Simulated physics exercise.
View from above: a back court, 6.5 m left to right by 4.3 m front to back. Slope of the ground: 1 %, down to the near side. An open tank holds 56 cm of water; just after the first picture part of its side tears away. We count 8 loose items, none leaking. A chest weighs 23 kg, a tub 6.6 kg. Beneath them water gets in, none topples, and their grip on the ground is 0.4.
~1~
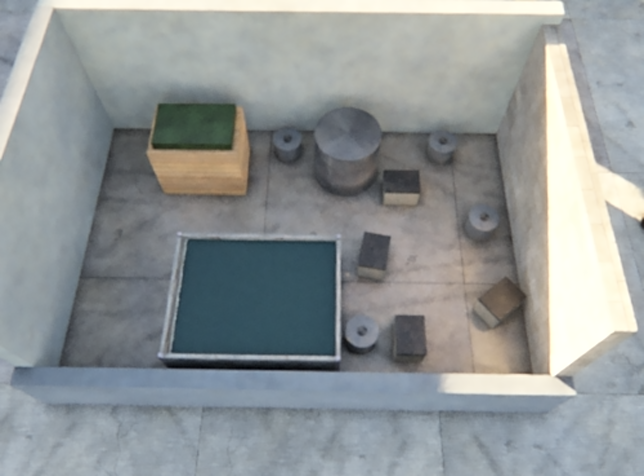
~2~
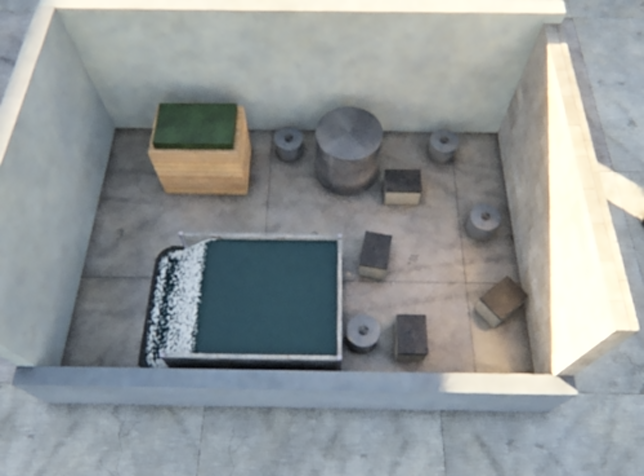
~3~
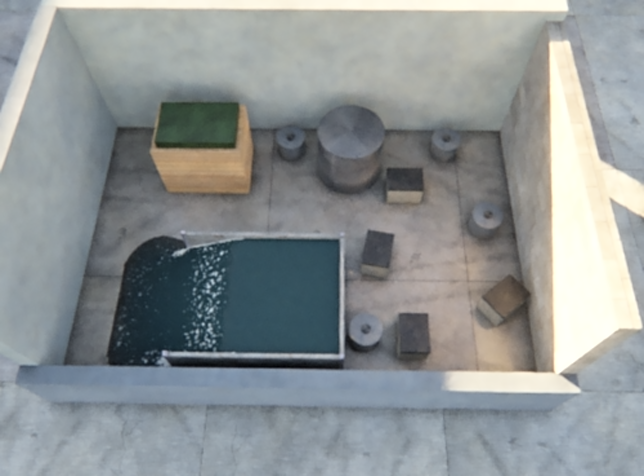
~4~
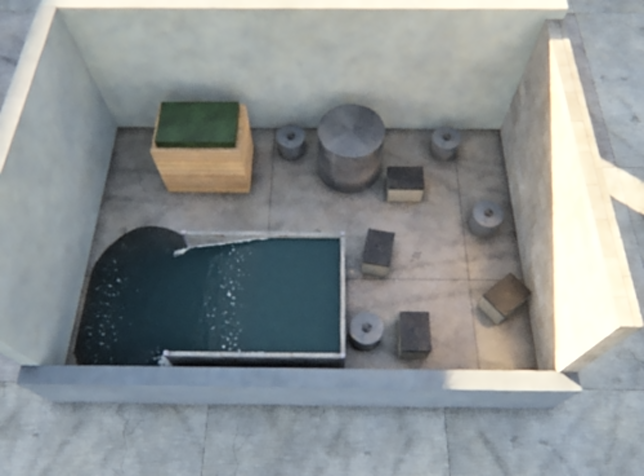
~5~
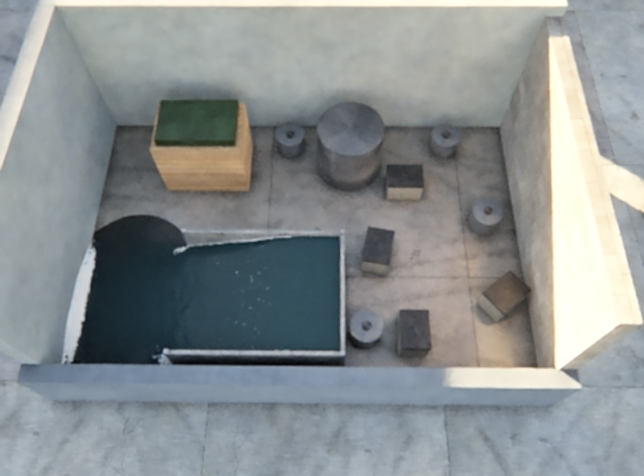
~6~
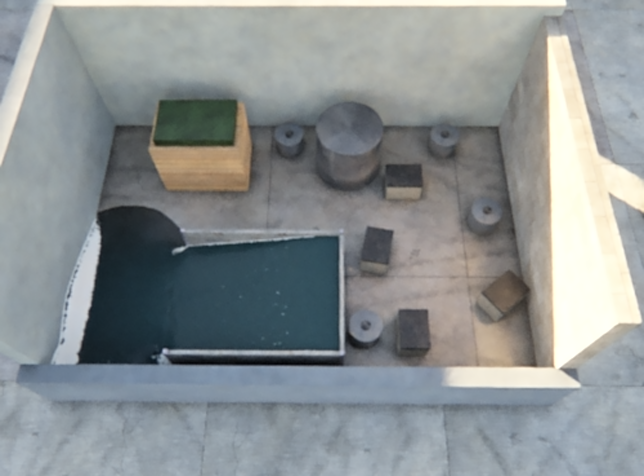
Large open tank of dark water pouring out through its left side, spreading across a walled court's floor to the left wall.
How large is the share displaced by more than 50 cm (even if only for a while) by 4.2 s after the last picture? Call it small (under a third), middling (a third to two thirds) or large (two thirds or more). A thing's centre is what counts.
Small, under a third.
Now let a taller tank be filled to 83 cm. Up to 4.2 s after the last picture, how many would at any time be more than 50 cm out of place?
In that case the number is 3.
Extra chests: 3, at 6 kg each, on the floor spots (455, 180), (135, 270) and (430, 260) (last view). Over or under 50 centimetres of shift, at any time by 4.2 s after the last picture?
Respectively: Doesn't reach it; tops it; doesn't reach it.
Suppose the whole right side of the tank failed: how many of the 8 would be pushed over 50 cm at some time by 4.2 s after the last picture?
You'd get 7 in that case.
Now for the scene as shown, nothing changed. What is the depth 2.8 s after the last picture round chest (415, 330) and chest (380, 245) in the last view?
About 2 and 0 cm.
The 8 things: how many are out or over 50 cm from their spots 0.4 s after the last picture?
0 in all.
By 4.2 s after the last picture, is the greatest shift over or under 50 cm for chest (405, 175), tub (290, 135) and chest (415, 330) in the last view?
Taking them in turn, the answers are smaller, greater and smaller.
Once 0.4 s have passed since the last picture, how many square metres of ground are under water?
About 8.0 m2.
Then, 0.4 s after the last picture 0 of 8 are over 50 cm from their spots; 0 afloat.
Then, 1.5 s after the last picture 0 of 8 are over 50 cm from their spots; 0 afloat.
Then, 2.8 s after the last picture 0 of 8 are over 50 cm from their spots; 0 afloat.
Then, 4.2 s after the last picture 2 of 8 are over 50 cm from their spots, and 2 have been at some point; 1 afloat.
